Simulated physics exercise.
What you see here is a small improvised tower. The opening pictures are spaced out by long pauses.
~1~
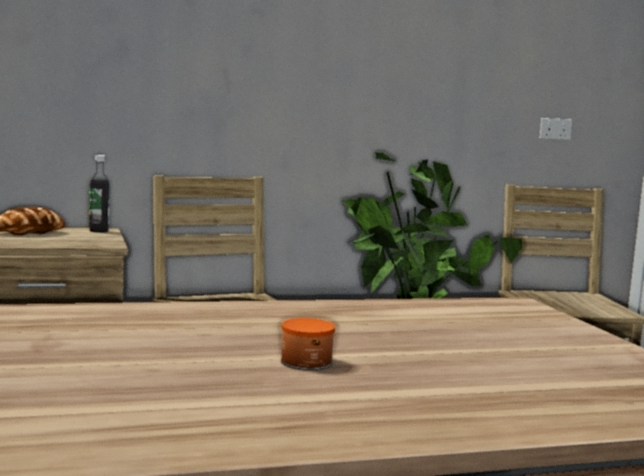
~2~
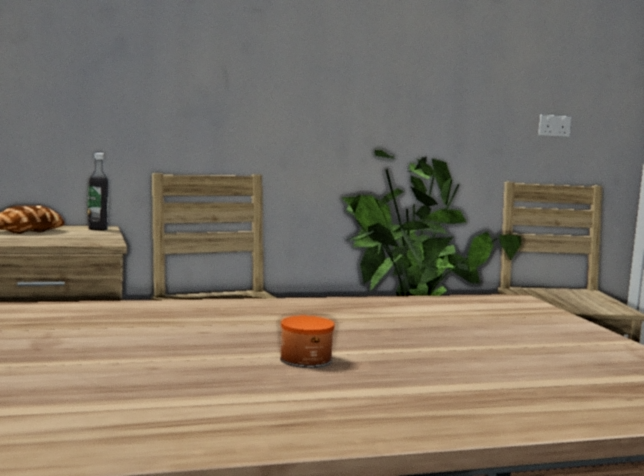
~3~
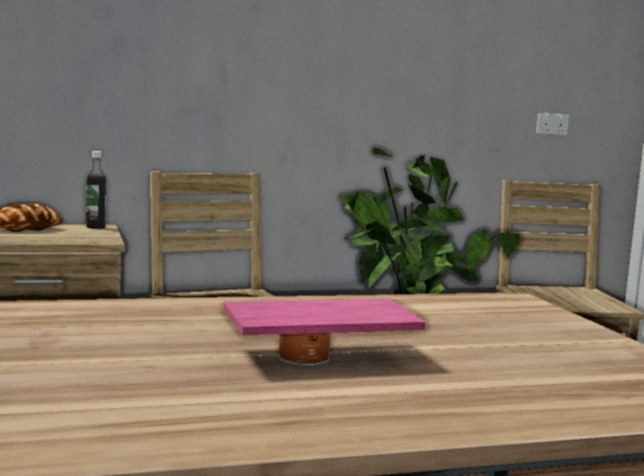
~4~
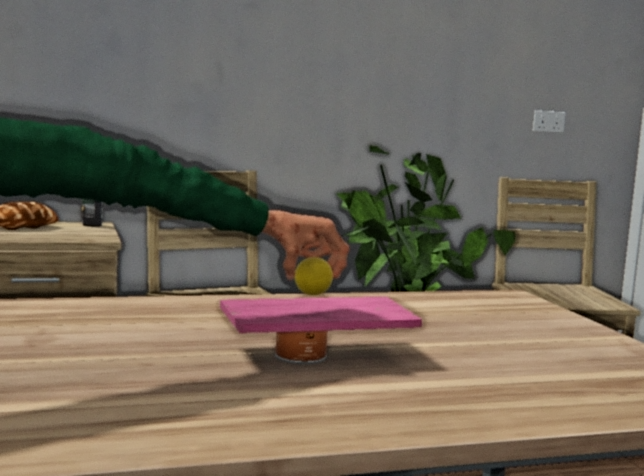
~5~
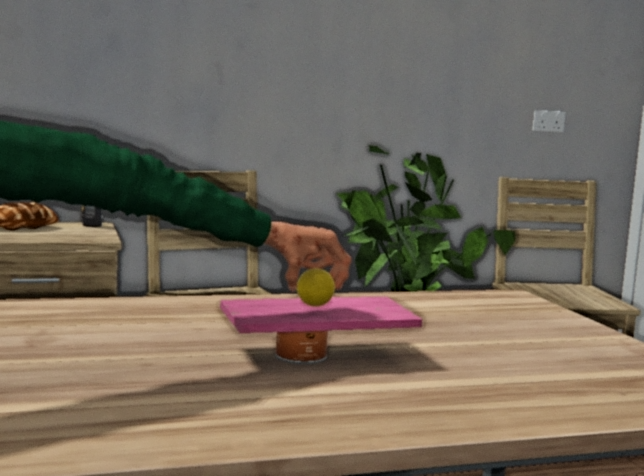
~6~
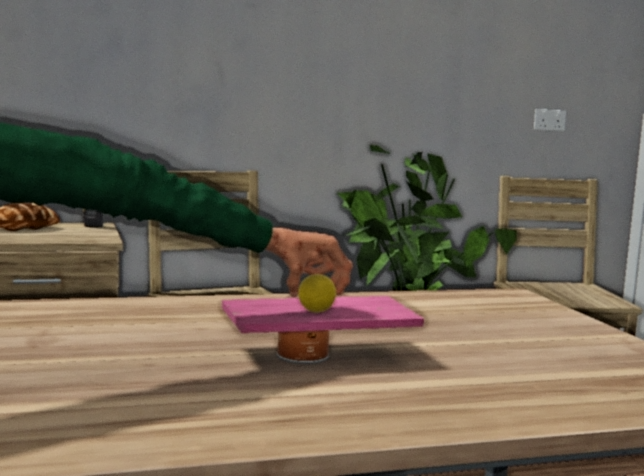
A pink board appeared on top of a small orange tub on a wooden table, and then a hand in a green sleeve lowered a yellow lemon onto the board and kept hold of it.
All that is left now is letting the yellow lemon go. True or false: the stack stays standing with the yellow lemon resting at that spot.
True.
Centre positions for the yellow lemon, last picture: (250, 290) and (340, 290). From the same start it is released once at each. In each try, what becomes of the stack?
In the first try it remains standing, then in the second try it remains standing.
Then, 0.20 s later than the last frame, all is still.
Then, 0.40 s later than the last frame, yellow lemon resting near (317, 294).
When it is over, all 3 as before. End places, in pixels of the last picture, yellow lemon near (318, 294). The stack holds.
